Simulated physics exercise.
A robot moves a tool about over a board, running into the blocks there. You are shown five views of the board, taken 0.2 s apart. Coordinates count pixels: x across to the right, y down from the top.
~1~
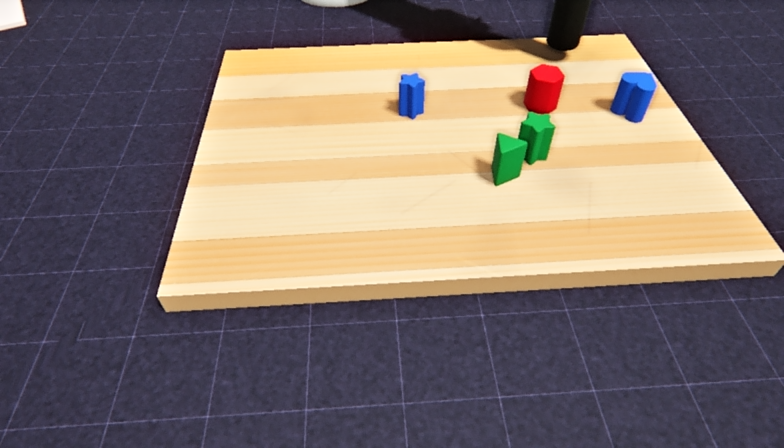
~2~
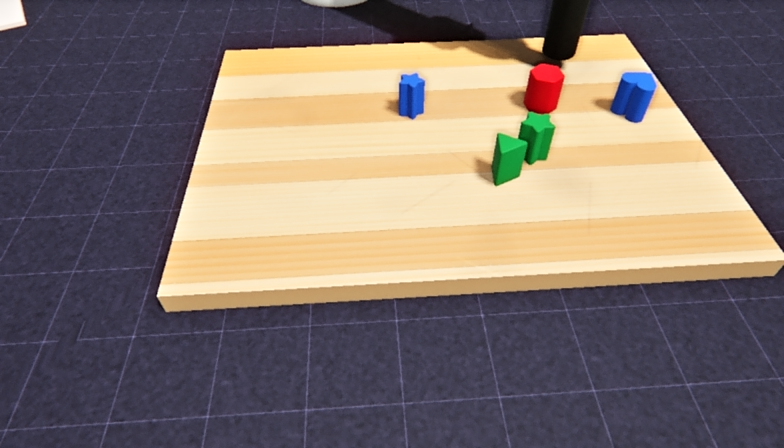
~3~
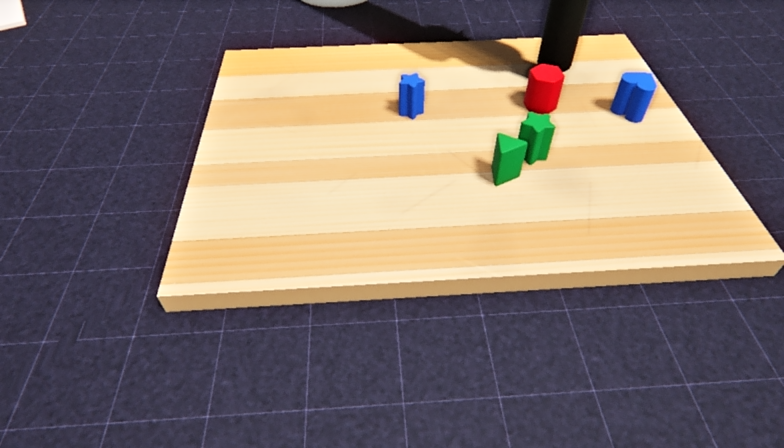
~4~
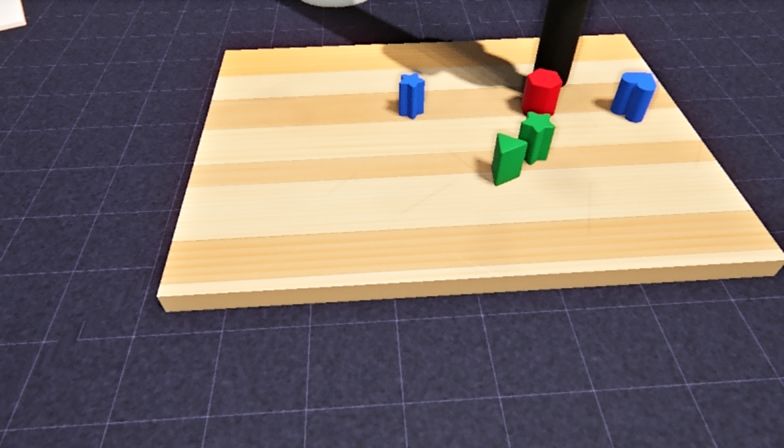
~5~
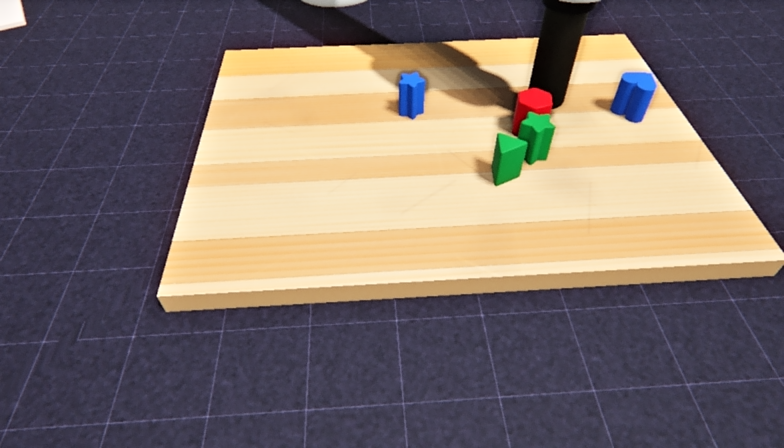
The footage shows a black tool moving toward the viewer over a wooden board with blue, green and red blocks, then pushing the red hexagonal block forward and slightly left, close behind the green star, while the other blocks stay still.
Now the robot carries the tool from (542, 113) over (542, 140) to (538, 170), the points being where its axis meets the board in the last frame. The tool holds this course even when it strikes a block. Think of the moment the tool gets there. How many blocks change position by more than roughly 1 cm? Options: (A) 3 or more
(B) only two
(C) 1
A (3 or more)
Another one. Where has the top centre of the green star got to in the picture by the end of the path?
It comes to (533, 155).
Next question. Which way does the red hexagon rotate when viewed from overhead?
From above, the red hexagon will be seen to turn clockwise.
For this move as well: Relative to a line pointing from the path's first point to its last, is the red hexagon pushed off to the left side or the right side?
Toward the right.
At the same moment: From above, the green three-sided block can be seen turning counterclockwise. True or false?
It is false.
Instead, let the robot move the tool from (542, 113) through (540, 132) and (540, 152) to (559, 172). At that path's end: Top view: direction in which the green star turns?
Counterclockwise rotation.
What follows on the original path. Halfway along, tool at (545, 128); red hexagon at (521, 118), turned 25° clockwise; green star at (537, 137), turned 30° anticlockwise.
At the end, tool at (542, 157); green three-sided block at (502, 151), turned 50° clockwise; red hexagon at (508, 126), turned 65° clockwise; green star at (533, 155), turned 50° anticlockwise; blue heart-shaped block still.
